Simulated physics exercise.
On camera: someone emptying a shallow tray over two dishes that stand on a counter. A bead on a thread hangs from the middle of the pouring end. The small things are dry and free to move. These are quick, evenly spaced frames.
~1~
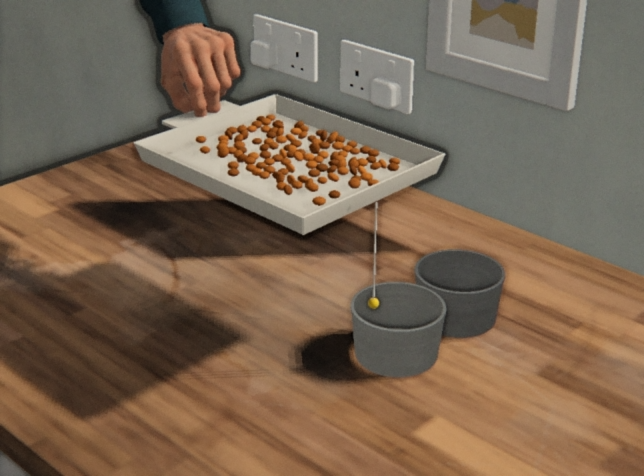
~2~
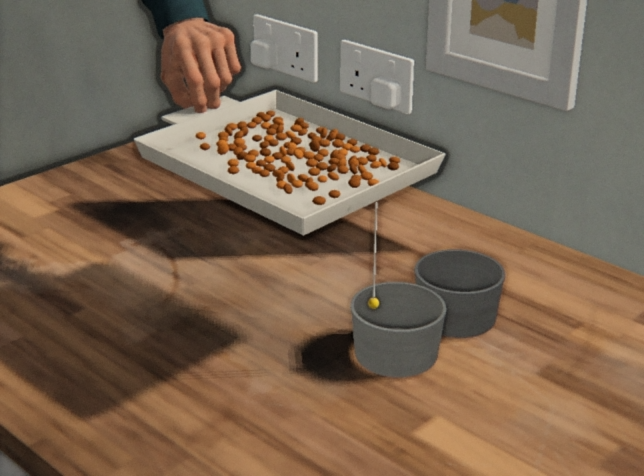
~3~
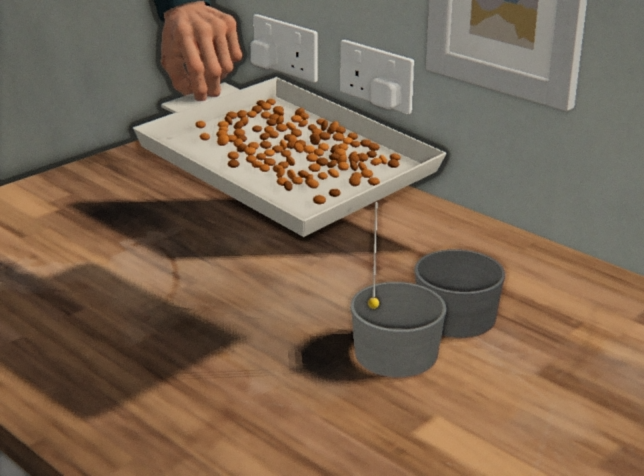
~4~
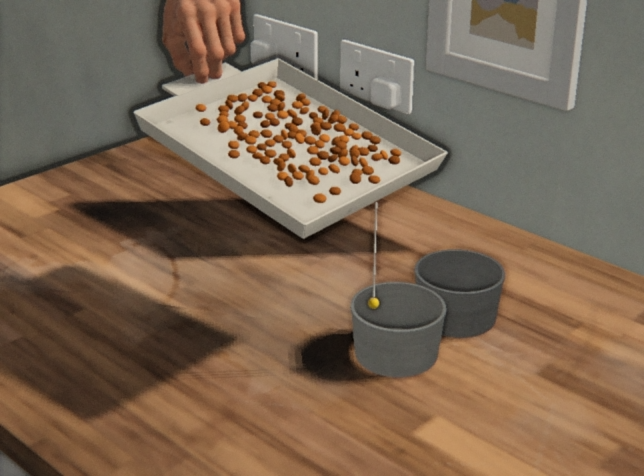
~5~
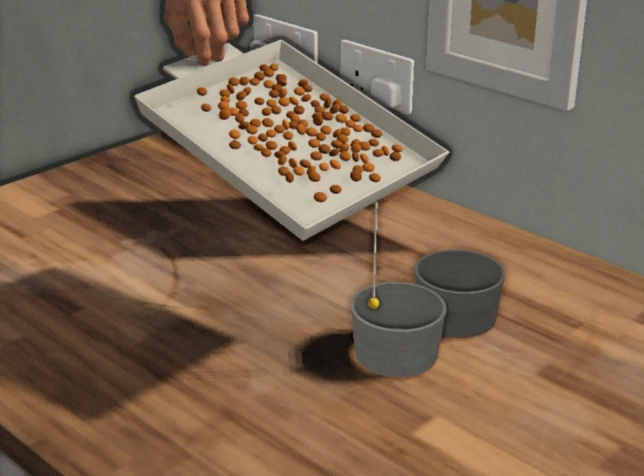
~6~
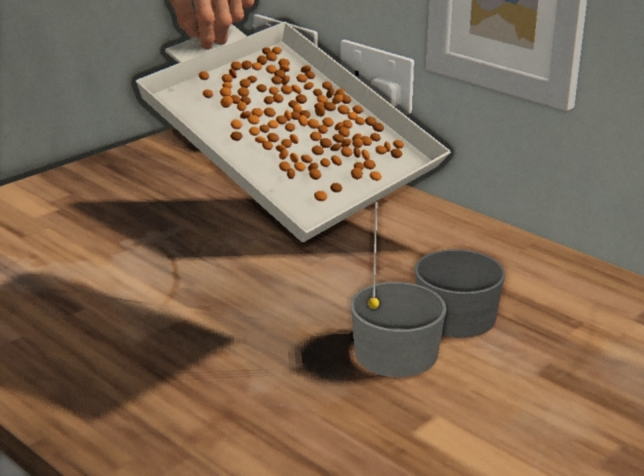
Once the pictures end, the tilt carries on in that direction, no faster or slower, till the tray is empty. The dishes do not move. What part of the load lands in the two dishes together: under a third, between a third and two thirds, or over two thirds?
They take under a third between them.
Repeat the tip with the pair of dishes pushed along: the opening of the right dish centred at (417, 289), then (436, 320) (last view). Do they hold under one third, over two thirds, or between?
At the first place below one third, at the second above two thirds.
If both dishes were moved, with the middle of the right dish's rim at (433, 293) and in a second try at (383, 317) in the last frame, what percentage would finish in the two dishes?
About 30 and 50 per cent.
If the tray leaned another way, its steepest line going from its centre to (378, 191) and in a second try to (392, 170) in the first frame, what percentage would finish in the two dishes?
First some 30, then 70 per cent.
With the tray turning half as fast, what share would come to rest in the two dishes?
Some 0 per cent.
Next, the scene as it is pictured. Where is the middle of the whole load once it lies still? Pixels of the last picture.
Close to (382, 422).
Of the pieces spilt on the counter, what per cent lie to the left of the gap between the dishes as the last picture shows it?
Close to 70 per cent.
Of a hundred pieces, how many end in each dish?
For the left dish some 0 %, for the right dish some 0 %.
Soon after the last picture, tray tipped steeply; nearly all on the tray; a small part in the air.
A little later, tray tipped past a quarter turn; about a quarter on the tray; a stray few in the left dish; about two thirds outside both; a small part in the air.
Later still, tray tipped past a quarter turn; a stray few in the left dish; nearly all outside both.
At rest, tray tipped past a quarter turn; a stray few in the left dish; none in the right dish; nearly all outside both.
